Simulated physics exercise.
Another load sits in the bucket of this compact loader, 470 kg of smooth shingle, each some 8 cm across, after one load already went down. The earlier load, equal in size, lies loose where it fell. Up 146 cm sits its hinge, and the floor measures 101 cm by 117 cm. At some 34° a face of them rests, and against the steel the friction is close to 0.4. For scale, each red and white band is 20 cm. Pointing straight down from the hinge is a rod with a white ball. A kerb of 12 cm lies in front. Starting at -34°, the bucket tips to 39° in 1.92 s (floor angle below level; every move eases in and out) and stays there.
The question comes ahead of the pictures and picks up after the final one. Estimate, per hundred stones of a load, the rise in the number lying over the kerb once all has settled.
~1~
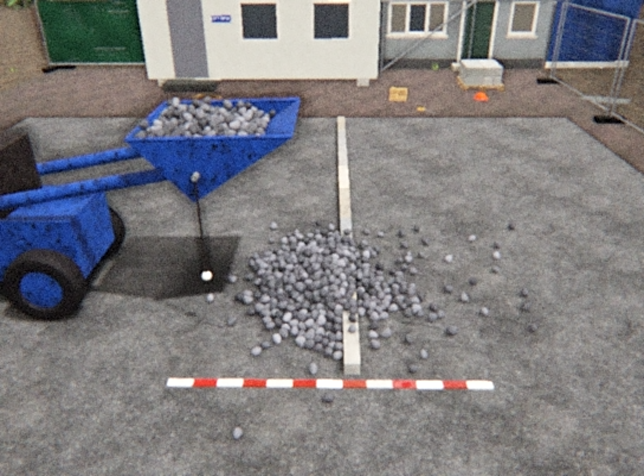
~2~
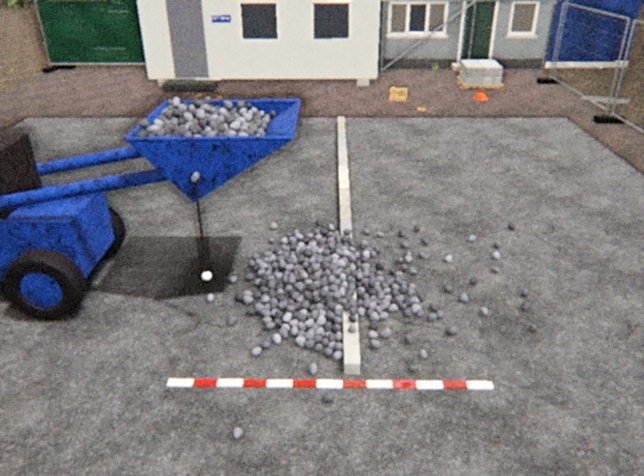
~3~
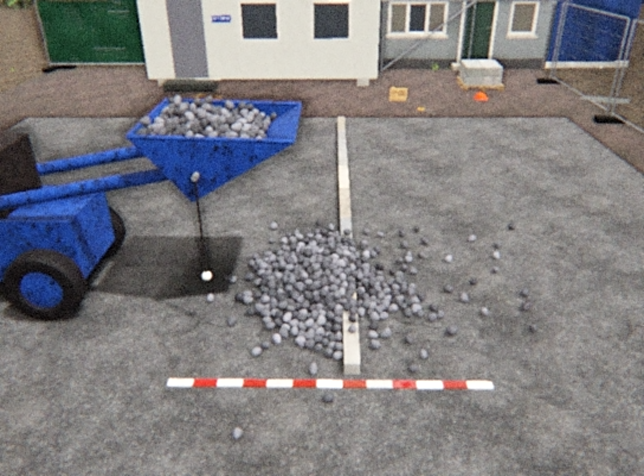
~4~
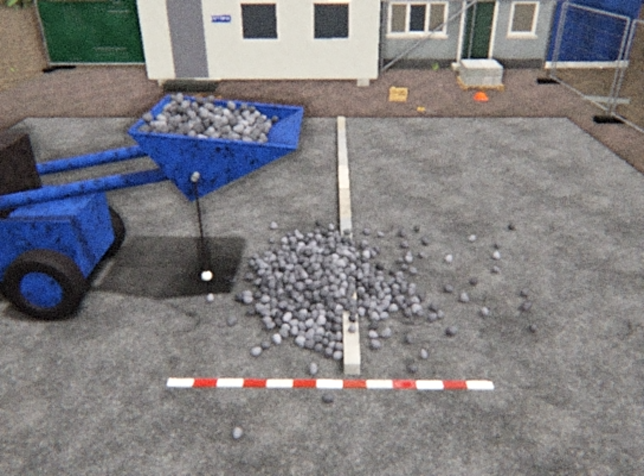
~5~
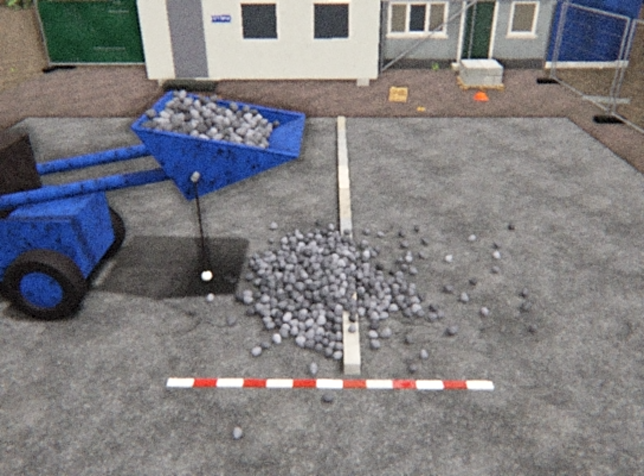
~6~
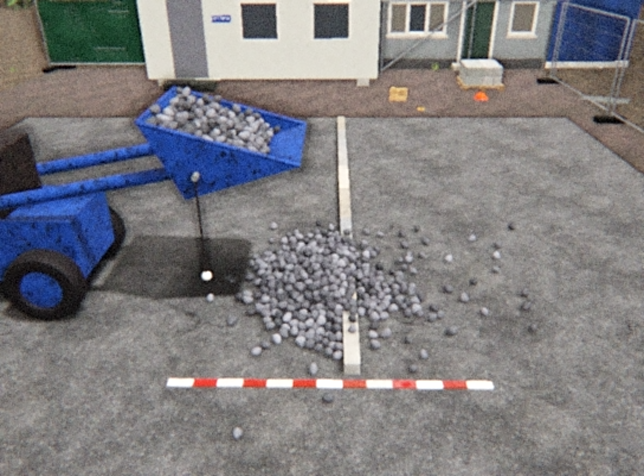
Roughly 40 more per hundred.
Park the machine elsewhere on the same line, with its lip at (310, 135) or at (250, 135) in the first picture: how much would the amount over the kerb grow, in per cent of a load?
65 % and 5 %.
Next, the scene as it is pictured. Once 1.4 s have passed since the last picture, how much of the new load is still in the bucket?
I'd say about 25 per cent.
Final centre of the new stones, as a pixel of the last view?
The middle ends up near (329, 273).
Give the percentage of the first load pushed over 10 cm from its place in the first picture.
Some 25 percent, give or take.
Then, 0.8 s after the last picture the floor is at 28°; in per cent of one load, 94 in the bucket, 87 on this side of the kerb, 19 over the kerb; the foremost stones are at (506, 267).
Then, 1.4 s after the last picture the floor is at 39°; in per cent of one load, 23 in the bucket, 152 on this side of the kerb, 25 over the kerb; the foremost stones are at (506, 267).
Then, 1.8 s after the last picture the floor is at 39°; in per cent of one load, 0 in the bucket, 155 on this side of the kerb, 45 over the kerb; the foremost stones are at (506, 267).
Then, 4.5 s after the last picture the floor is at 39°; in per cent of one load, 0 in the bucket, 141 on this side of the kerb, 59 over the kerb; the foremost stones are at (506, 267). Net gain over the kerb, 40.
